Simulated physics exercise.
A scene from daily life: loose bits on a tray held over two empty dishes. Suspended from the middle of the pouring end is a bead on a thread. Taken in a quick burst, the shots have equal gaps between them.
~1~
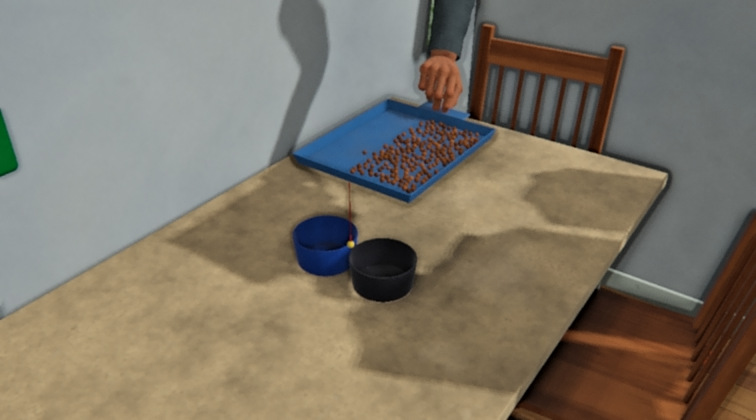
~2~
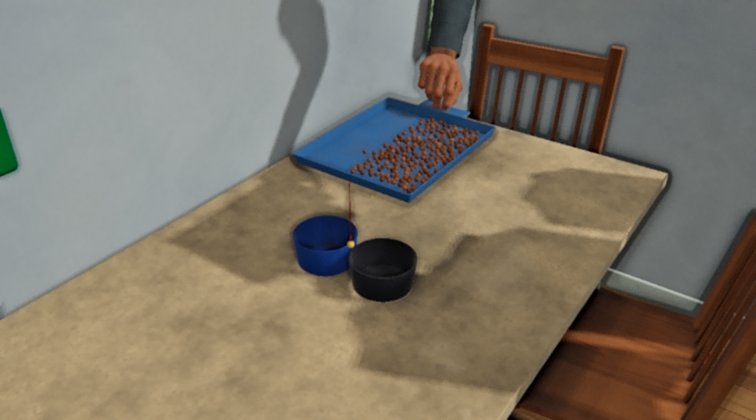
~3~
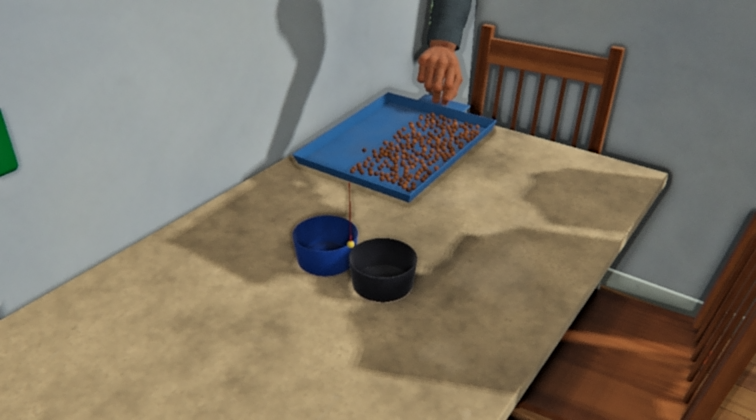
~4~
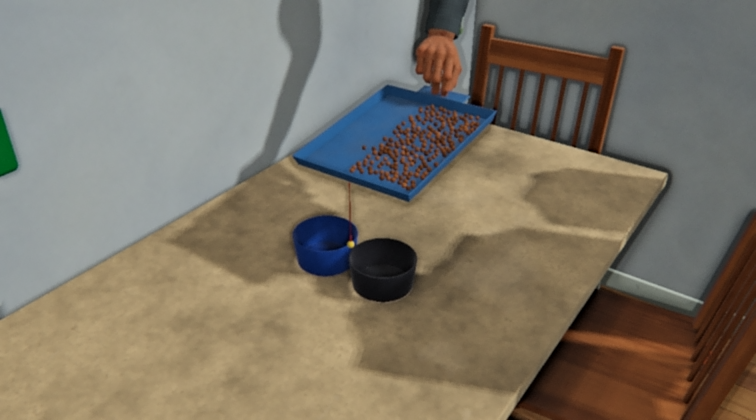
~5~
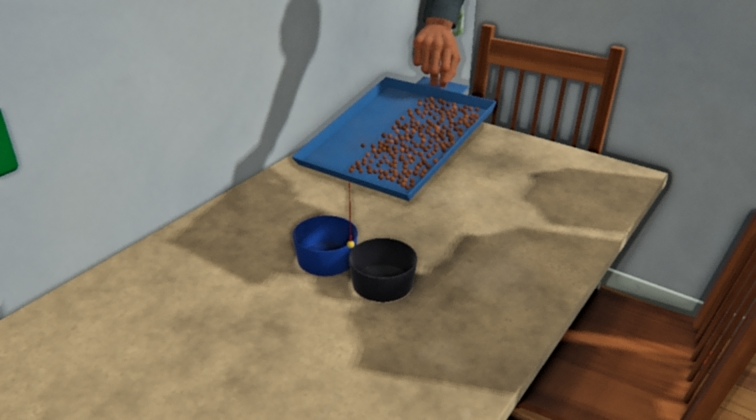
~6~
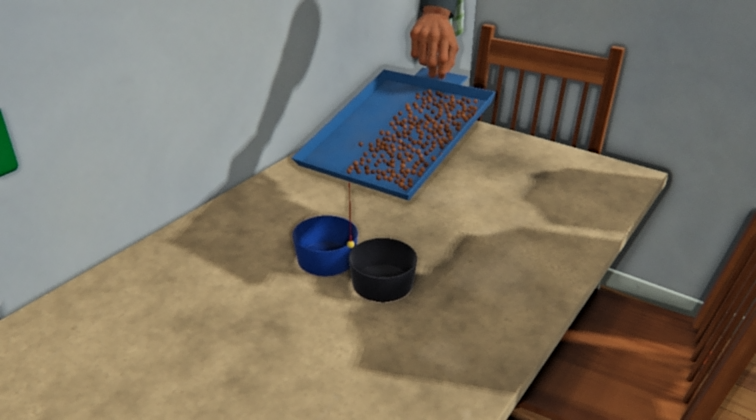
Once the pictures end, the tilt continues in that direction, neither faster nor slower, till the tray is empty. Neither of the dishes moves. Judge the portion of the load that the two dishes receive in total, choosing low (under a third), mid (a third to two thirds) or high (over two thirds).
Low, under a third.
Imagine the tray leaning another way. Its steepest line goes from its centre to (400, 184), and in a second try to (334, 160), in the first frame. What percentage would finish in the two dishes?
I'd put it at some 40 % and then some 80 %.
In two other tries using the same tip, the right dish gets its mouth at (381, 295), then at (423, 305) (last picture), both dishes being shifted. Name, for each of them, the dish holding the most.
On the first try it would be the one to the left, on the second the one to the left.
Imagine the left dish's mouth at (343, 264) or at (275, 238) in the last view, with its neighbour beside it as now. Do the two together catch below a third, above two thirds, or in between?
For the first try it's between a third and two thirds, and for the second it's beyond two thirds.
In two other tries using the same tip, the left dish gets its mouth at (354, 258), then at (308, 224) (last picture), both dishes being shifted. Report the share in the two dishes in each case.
The first position comes out at 30 per cent, the other at 20 per cent.
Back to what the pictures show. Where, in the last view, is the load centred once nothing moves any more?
Near pixel (308, 290).
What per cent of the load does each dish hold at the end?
So the left dish gets 20 % of the load, while the right one gets 0 %.
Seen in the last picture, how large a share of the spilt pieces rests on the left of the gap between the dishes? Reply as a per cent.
Roughly 90 in a hundred.
Just after the last frame, tray tipped steeply; the larger part on the tray; about a tenth outside both; about a tenth in the air.
A moment on, tray tipped past a quarter turn; just a few on the tray; roughly a quarter in the left dish; roughly two thirds outside both; roughly a quarter in the air.
Further on, tray tipped past a quarter turn; just a few in the right dish; roughly a quarter in the left dish; the larger part outside both.
When it is over, tray tipped past a quarter turn; just a few in the right dish; roughly a quarter in the left dish; the larger part outside both.
